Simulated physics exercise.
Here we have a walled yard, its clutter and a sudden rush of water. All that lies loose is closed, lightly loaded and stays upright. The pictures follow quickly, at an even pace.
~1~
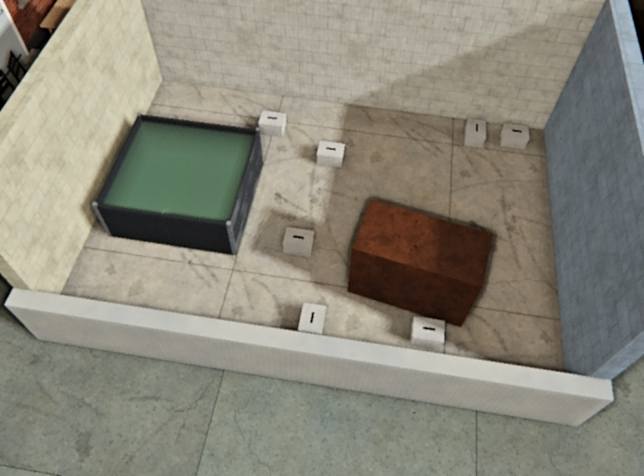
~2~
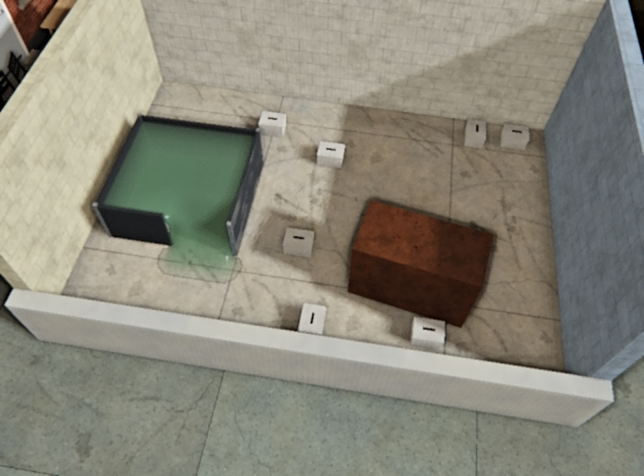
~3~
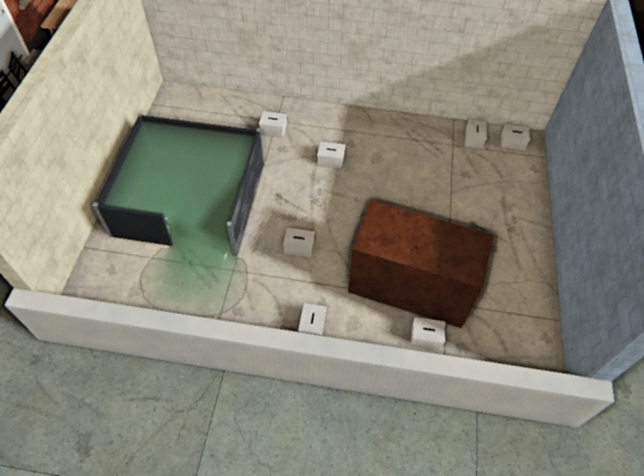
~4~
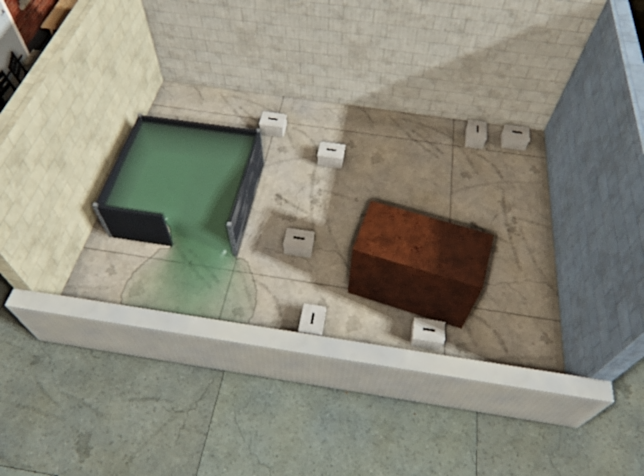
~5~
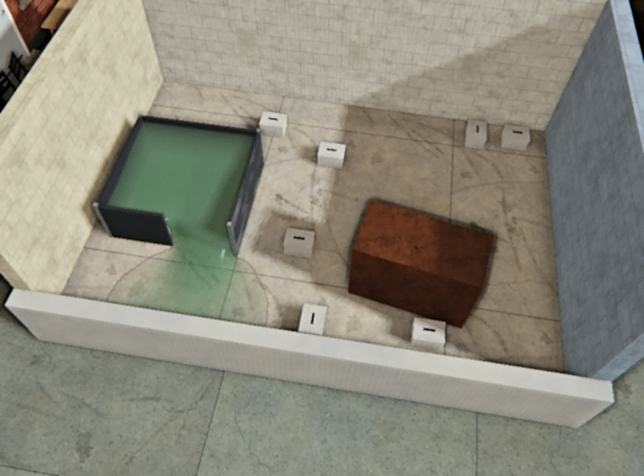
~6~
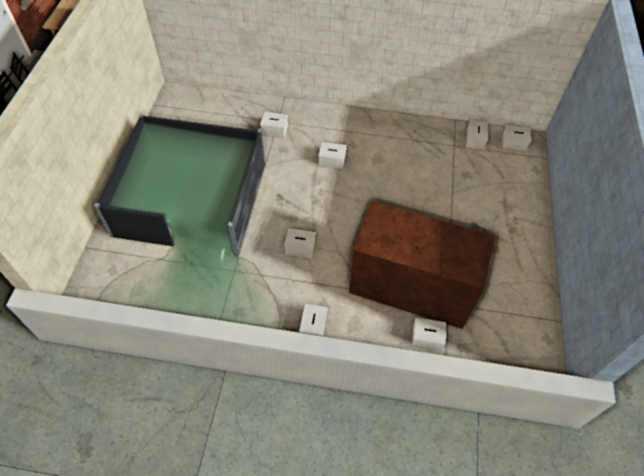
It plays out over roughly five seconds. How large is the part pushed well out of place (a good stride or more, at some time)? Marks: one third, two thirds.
That comes to less than a third.
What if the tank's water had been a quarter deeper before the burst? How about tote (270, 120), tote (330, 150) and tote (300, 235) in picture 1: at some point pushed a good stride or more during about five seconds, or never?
One after the other: Never so far, no, no.
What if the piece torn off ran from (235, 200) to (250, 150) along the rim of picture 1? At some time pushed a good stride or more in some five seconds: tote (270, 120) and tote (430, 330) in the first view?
In turn: Not that far, shifted that much.
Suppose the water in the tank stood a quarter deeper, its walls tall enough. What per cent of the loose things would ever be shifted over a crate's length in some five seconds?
Close to 30 %.
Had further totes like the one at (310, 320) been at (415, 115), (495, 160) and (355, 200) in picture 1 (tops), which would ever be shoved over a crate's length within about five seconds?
As listed: Less than that, no, never so far.
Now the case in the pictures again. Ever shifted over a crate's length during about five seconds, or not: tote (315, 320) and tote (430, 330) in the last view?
One after the other: Swept aside, pushed that far.
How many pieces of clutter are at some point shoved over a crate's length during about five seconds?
The number is 2.
A moment on, 0 of 7 are well off their spots; 0 afloat.
Next, 2 of 7 are well off their spots; 1 afloat.
Later, 2 of 7 are well off their spots; 1 afloat.
In the end, 2 of 7 are well off their spots, and 2 have been at some point; 1 afloat.
